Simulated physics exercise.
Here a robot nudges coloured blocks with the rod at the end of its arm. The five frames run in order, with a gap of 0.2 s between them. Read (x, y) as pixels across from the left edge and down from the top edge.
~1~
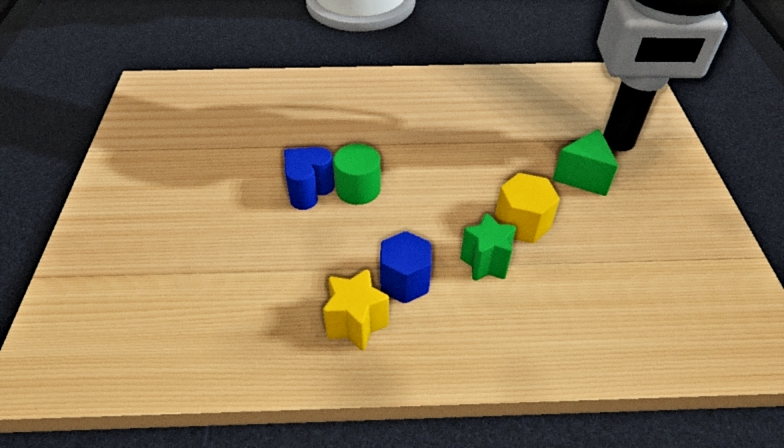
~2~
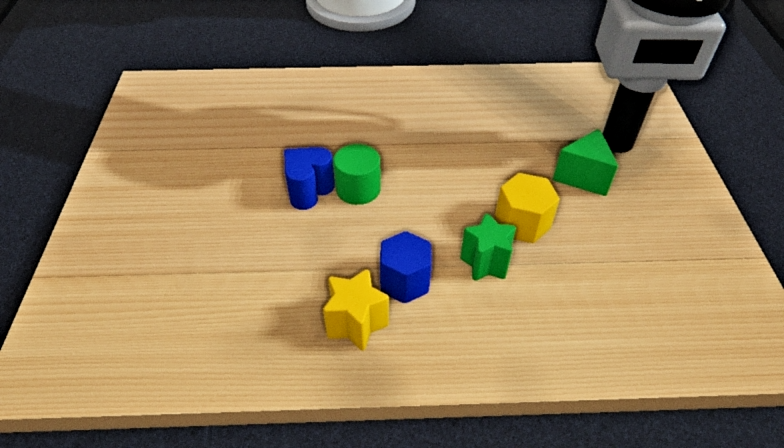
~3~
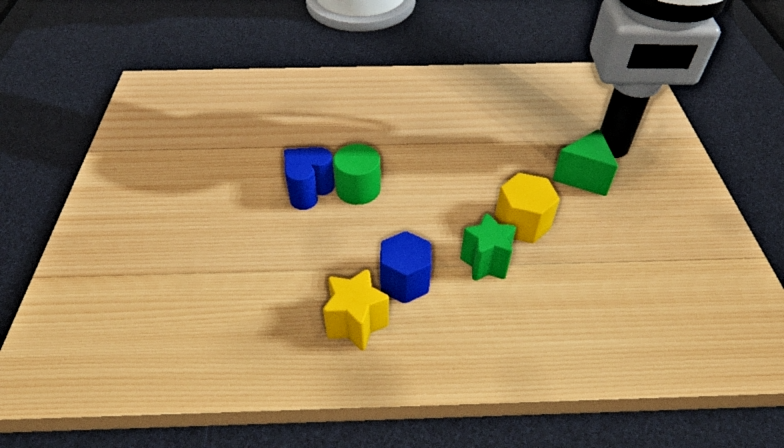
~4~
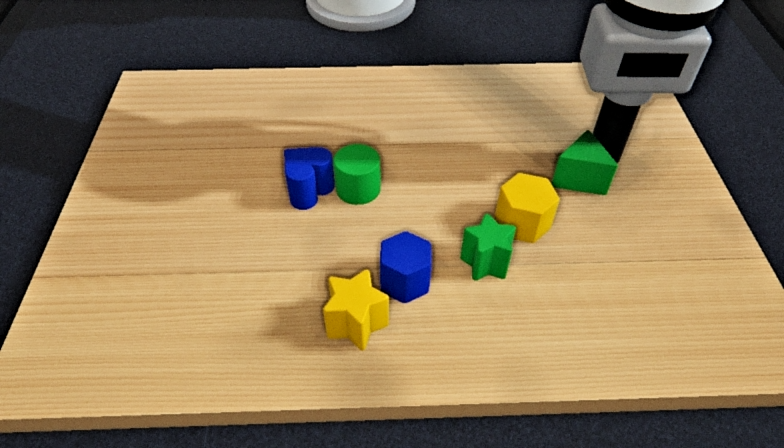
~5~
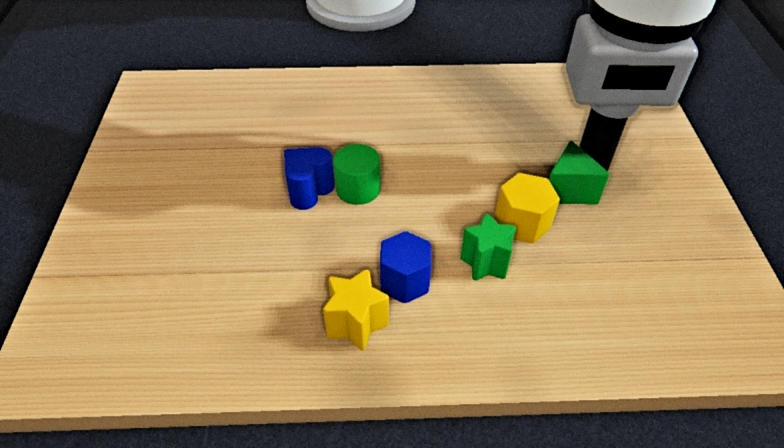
The robot's rod moves down and left, nudging the green triangular block toward the yellow hexagon.
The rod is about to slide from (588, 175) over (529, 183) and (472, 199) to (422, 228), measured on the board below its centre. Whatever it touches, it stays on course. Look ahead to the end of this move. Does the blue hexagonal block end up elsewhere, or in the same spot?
That block stands still.
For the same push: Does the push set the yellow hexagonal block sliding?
Yes, that is how it ends up.
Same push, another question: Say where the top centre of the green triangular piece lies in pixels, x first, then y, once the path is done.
Pixel (555, 177).
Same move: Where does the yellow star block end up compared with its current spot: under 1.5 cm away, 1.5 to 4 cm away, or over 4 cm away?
By the end of the path, it will have gone short of 1.5 cm.
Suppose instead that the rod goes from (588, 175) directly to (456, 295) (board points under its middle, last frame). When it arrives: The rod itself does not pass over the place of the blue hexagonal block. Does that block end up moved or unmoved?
That block slides.
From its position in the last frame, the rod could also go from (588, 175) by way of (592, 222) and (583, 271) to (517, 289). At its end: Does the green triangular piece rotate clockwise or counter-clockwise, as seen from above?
Direction: Clockwise.
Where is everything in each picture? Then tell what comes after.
Rod tip at (618, 141); block tops, yellow star block at (354, 294); blue hexagonal block at (406, 252); yellow hexagonal block at (530, 192); green triangular piece at (593, 147), in the first picture.
Rod at (617, 143); blocks unchanged, in the second picture.
Rod at (612, 148); blocks unchanged, in the third picture.
Rod at (603, 156); green triangular piece at (589, 149), in the fourth picture.
Rod at (591, 167); yellow star block at (354, 294); blue hexagonal block at (406, 252); yellow hexagonal block at (530, 192); green triangular piece at (578, 161), in the fifth picture.
The first path, step by step. One third of the way, rod at (531, 176); yellow hexagonal block at (524, 199), turned 15° clockwise; green triangular piece at (555, 177), turned 70° anticlockwise.
Two thirds of the way, rod at (473, 192); yellow hexagonal block at (524, 199), turned 15° clockwise; green triangular piece at (555, 177), turned 70° anticlockwise.
At the end, rod at (422, 220); yellow star block in place; blue hexagonal block in place; yellow hexagonal block at (524, 199), turned 15° clockwise; green triangular piece at (555, 177), turned 70° anticlockwise.
